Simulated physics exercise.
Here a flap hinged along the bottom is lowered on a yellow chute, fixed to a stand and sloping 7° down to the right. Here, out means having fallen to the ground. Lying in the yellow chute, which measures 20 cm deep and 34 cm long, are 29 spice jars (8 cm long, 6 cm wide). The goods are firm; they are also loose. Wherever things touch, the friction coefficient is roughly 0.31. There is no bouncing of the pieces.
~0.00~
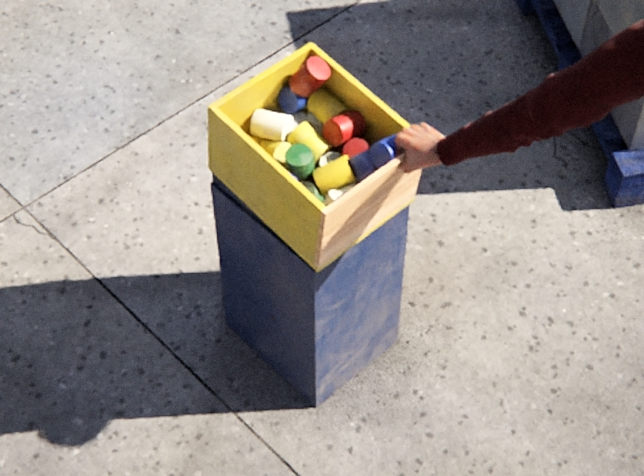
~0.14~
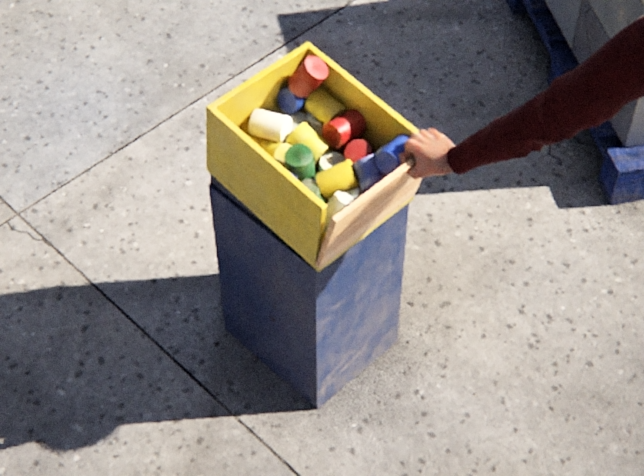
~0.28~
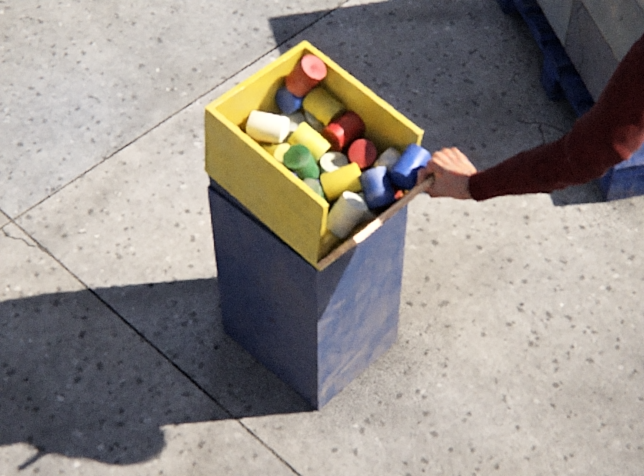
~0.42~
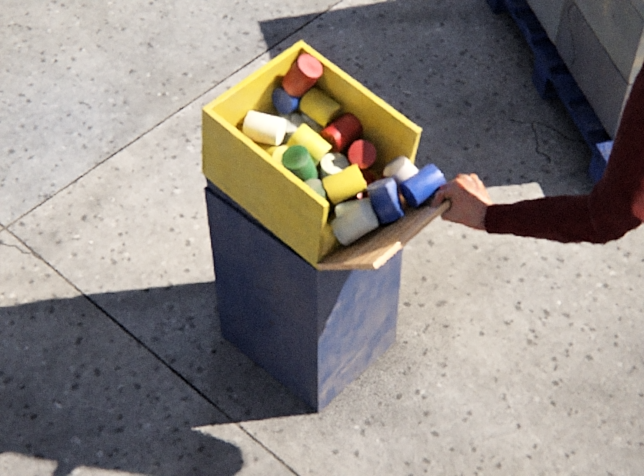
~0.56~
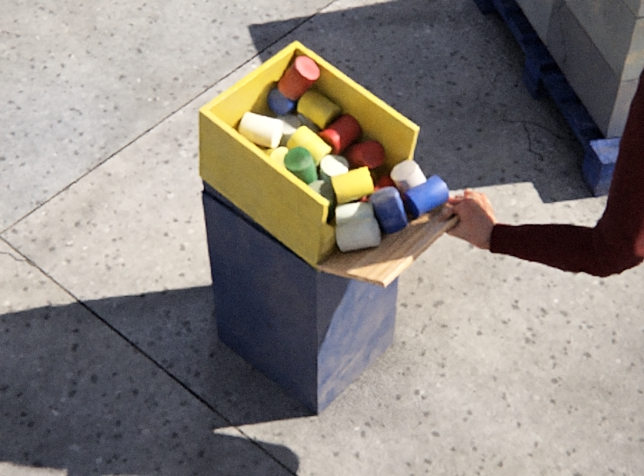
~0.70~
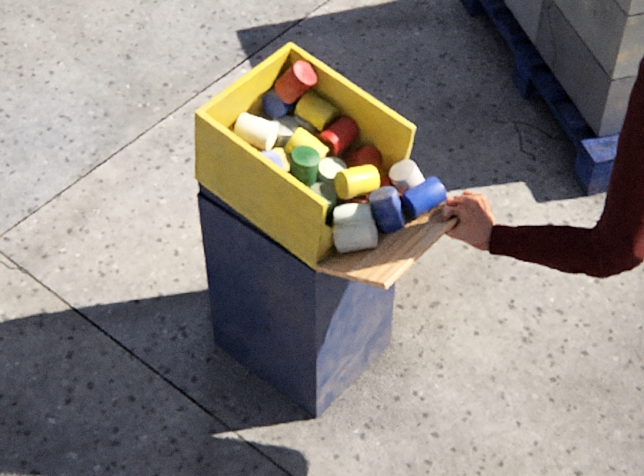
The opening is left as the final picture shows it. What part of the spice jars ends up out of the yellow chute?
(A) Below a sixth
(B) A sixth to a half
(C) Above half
(A) Below a sixth.
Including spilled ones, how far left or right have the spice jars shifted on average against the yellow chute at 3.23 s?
About 4 cm to the right.
After 1.11 s, yellow chute 29 in, 0 out.
After 1.61 s, yellow chute 29 in, 0 out.
After 2.32 s, yellow chute 29 in, 0 out.
Outcome (at 3.23 s), yellow chute 29 in, 0 out. Asked share, 0 of 29, 0 per cent.
